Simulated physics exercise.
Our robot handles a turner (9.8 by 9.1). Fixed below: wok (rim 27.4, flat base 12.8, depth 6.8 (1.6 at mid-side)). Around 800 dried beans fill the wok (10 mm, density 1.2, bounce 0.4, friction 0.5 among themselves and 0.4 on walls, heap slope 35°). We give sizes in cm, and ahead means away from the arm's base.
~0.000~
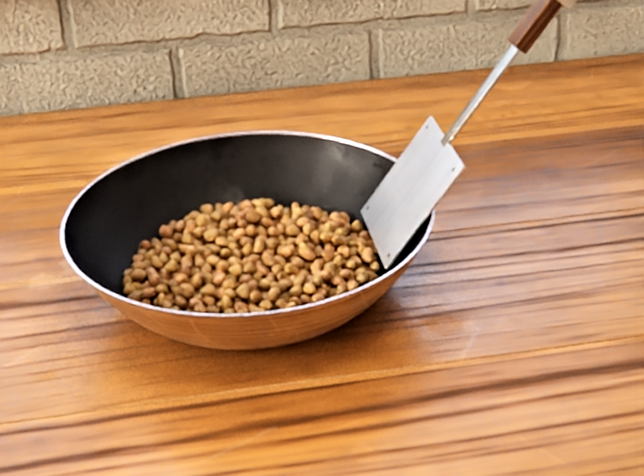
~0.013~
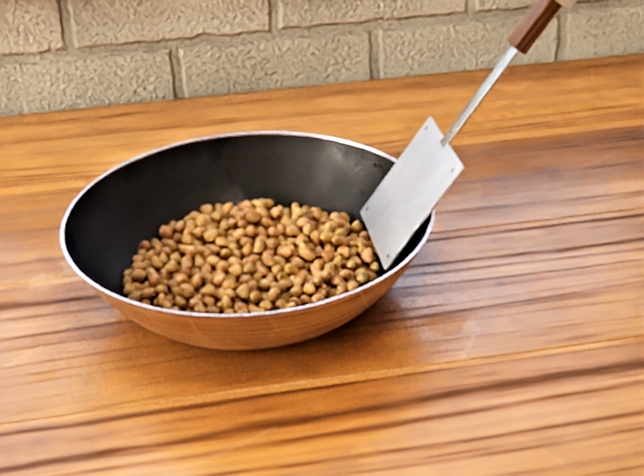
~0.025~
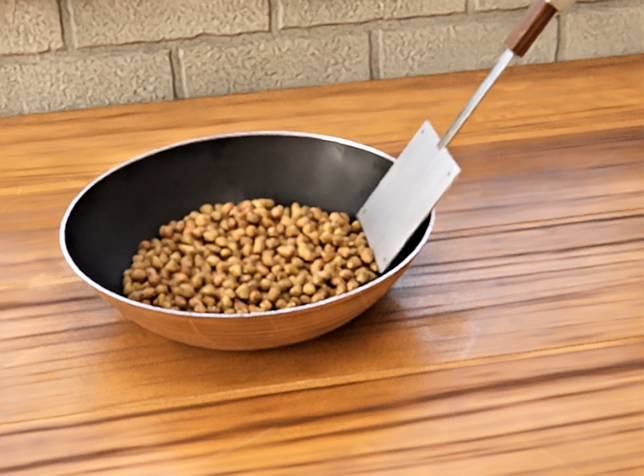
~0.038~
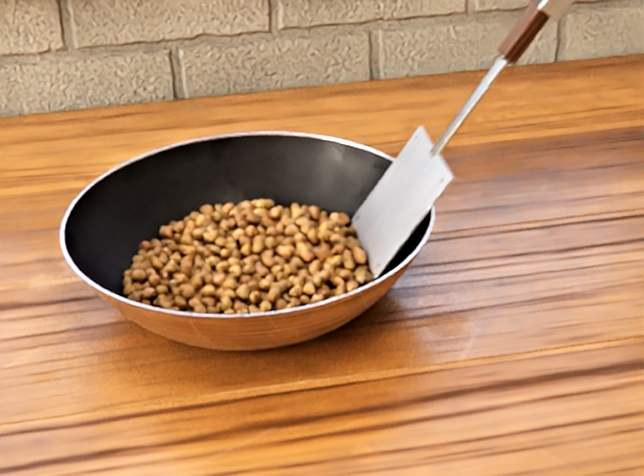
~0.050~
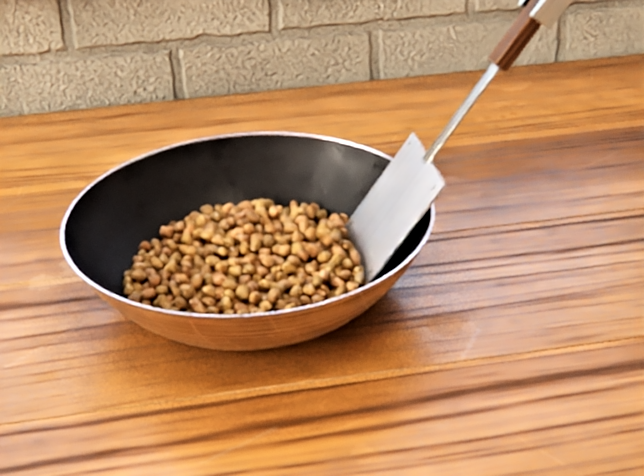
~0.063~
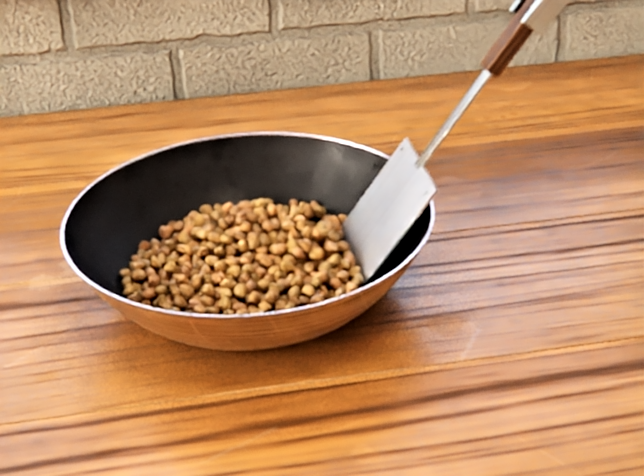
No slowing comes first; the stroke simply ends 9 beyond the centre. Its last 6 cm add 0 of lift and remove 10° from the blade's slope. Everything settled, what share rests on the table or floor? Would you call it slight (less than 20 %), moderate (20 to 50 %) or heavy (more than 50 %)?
I would call it slight, less than 20 %.
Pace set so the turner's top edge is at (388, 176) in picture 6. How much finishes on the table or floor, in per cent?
My guess is around 30 percent.
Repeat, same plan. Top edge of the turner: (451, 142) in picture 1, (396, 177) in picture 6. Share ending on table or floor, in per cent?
Near 25 in a hundred.
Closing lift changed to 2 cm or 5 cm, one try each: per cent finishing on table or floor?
First try about 15 %, second try about 10 %.
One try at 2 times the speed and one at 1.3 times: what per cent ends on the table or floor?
The two tries give about 25 and 15 in a hundred.
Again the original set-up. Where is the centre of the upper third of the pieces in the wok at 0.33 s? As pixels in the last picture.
The middle sits at approx. (122, 249).
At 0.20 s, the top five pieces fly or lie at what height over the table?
Somewhere around 5 centimetres high.
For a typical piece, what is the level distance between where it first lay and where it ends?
Level distance of around 7 cm.
By 0.20 s, sloping 54°, highest piece 5 above the table; 802 in the wok.
By 0.33 s, sloping 51°, highest piece 8 above the table; 798 in the wok, 4 on the blade or in flight.
By 0.60 s, sloping 44°, highest piece 9 above the table; 689 in the wok, 95 on the table or floor, 18 on the blade or in flight.
By 1.65 s, sloping 44°, highest piece 9 above the table; 688 in the wok, 114 on the table or floor.
Final count, 688 in the wok, 114 on the table or floor. That is 14 % on the table or floor.
